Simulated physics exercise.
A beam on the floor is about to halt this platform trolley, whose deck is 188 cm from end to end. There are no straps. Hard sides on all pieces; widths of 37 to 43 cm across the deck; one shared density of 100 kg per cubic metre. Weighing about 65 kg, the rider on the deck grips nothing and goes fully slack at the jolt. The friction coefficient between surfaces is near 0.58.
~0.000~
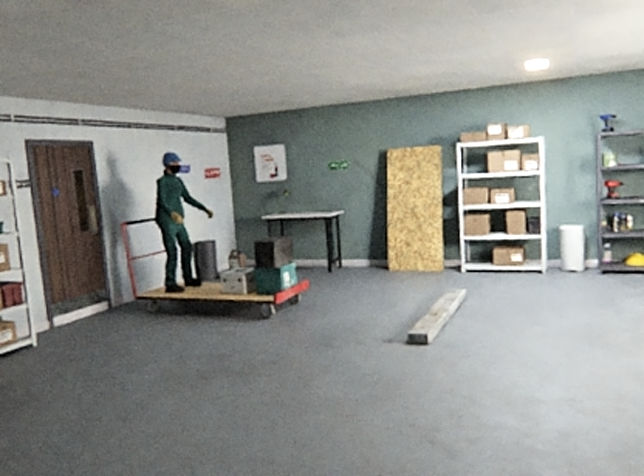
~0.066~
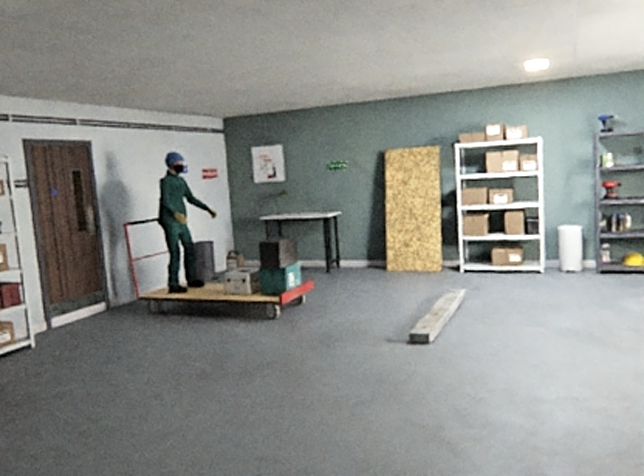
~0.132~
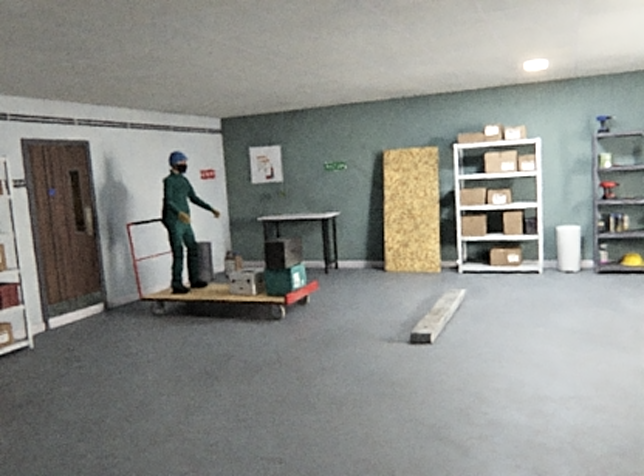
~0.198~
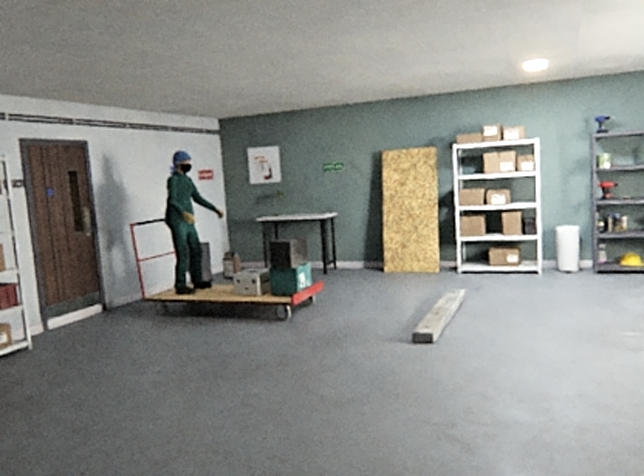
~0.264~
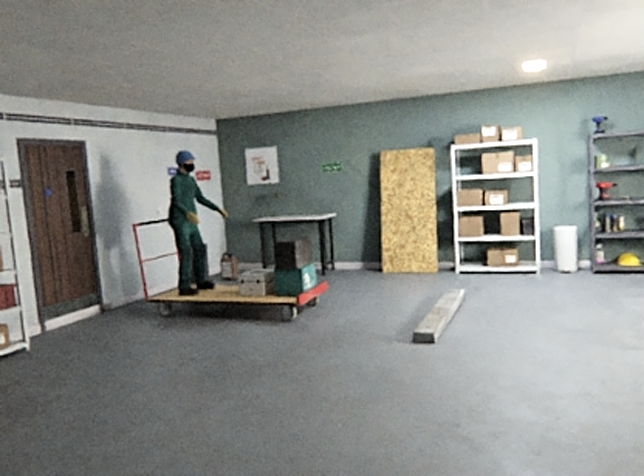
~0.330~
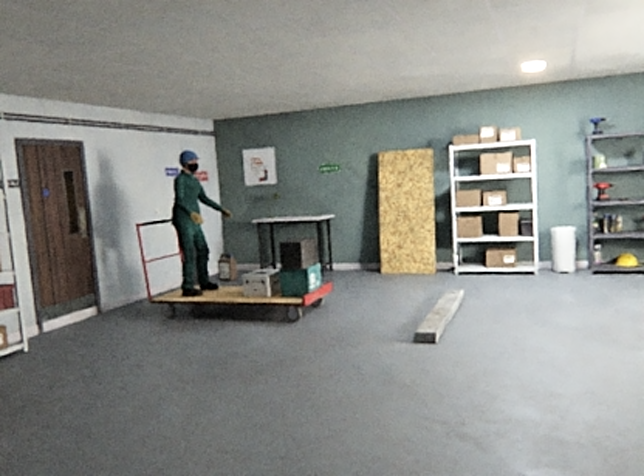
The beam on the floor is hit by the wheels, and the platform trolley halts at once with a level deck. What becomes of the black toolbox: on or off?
It is not shed from the deck.
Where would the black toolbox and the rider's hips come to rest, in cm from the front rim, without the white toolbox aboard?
Outcome - black: 10 cm behind rim; hips: 130 cm behind rim.
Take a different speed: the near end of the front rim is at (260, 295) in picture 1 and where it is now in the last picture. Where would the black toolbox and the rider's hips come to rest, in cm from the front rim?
With that change, black would rest 30 cm beyond the front rim and the hips 120 cm back from it.
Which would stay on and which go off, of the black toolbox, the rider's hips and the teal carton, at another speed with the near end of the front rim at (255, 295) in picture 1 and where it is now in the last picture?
Outcome: Black lost; hips kept; teal kept.
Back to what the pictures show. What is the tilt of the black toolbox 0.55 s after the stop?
Roughly 0 degrees.
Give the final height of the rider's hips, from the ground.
Hip height: Approx. 55 cm.
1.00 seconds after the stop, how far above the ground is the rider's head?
Roughly 50 cm above the ground.
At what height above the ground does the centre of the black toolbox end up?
Near 65 cm.
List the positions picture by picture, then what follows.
Black toolbox (274, 252), hips (170, 220), rim corner (275, 300); 163 cm still to roll, in the first picture.
Black toolbox (279, 252), hips (173, 220), rim corner (281, 301); 156 cm still to roll, in the second picture.
Black toolbox (284, 252), hips (176, 220), rim corner (286, 301); 150 cm still to roll, in the third picture.
Black toolbox (289, 252), hips (180, 220), rim corner (293, 302); 144 cm still to roll, in the fourth picture.
Black toolbox (294, 252), hips (183, 220), rim corner (298, 302); 137 cm still to roll, in the fifth picture.
Black toolbox (299, 253), hips (187, 220), rim corner (304, 303); 131 cm still to roll. Speed about 1.0 m/s, in the sixth picture.
After 1.67 s the deck stops.
After 2.22 s the black toolbox is 13 cm behind the rim, tilted 0°, near (427, 251) in the last picture's view.
After 2.67 s the black toolbox is 13 cm behind the rim, tilted 0°, near (427, 251) in the last picture's view.
When all is still (2.9 s), nothing is past the rim; behind it, teal carton, black toolbox, white toolbox and the rider's hips.
